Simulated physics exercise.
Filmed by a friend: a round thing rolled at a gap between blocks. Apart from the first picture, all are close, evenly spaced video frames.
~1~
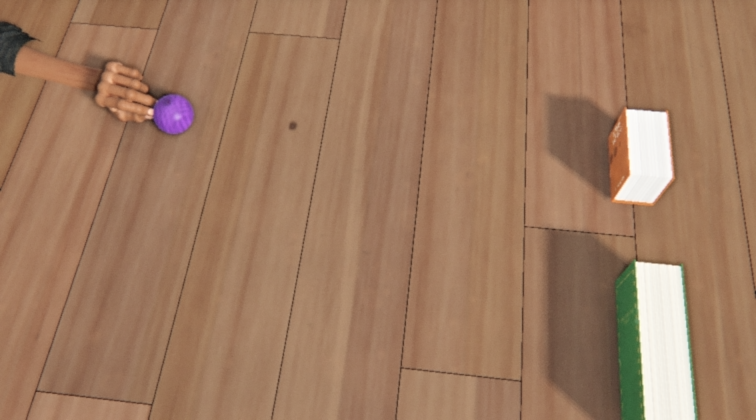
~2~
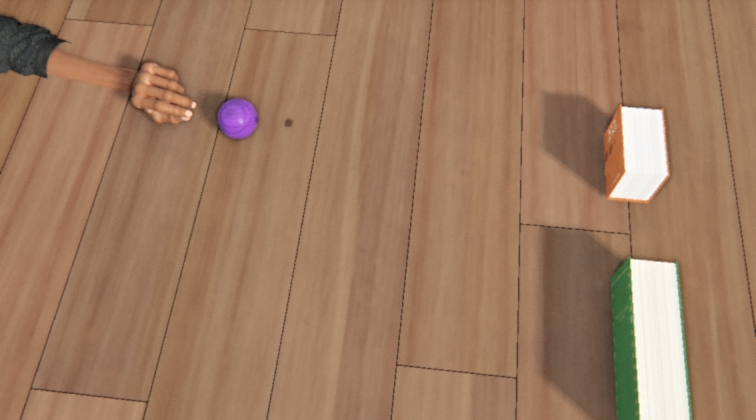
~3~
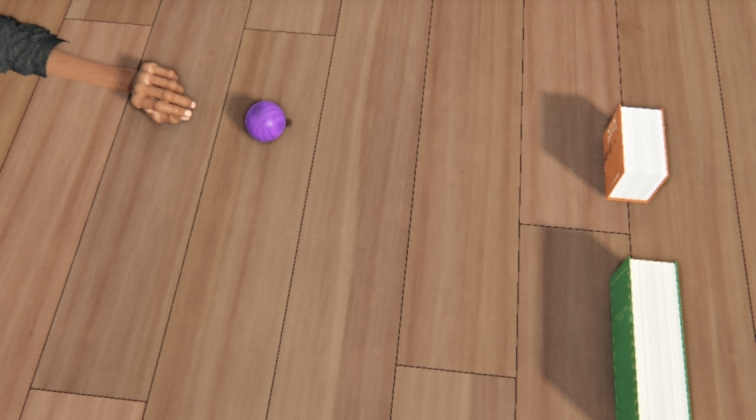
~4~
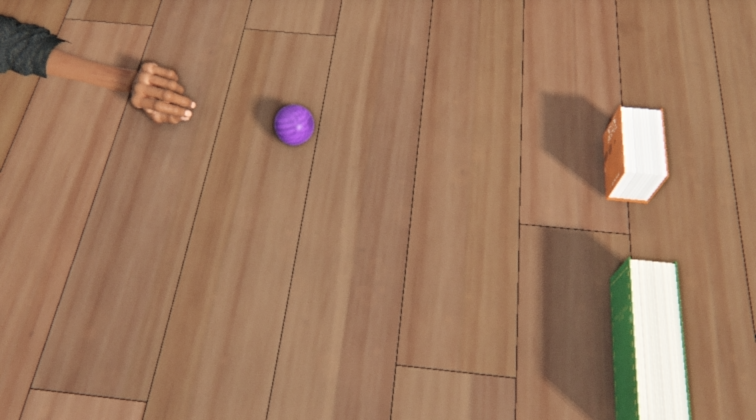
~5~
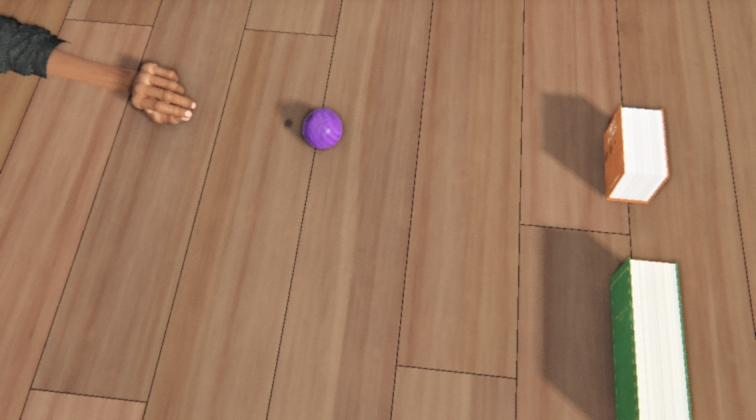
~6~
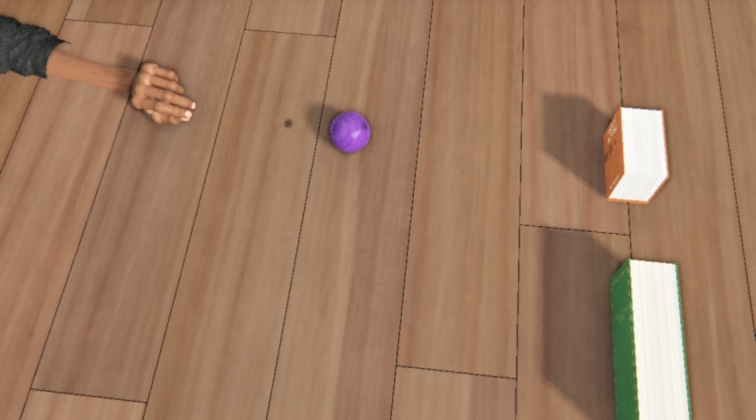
A hand at the upper left released a round purple onion, which rolled steadily to the right across the wooden floor, passing over a small dark spot, while the orange and green books stayed still.
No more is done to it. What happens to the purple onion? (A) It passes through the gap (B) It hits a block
Answer: B.
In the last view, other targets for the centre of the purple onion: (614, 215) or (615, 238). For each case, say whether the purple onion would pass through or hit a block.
Try by try, the purple onion crosses the gap; crosses the gap.
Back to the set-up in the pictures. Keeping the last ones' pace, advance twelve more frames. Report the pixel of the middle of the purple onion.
I'd guess it ends up about (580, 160) in the last view.
Then, 0.14 s later than the last frame, purple onion heading on near (450, 143).
Then, 0.32 s later than the last frame, purple onion heading on near (580, 158).
Then, 0.64 s later than the last frame, purple onion coming back near (573, 161).
When it is over, the purple onion is stopped, near (563, 163).
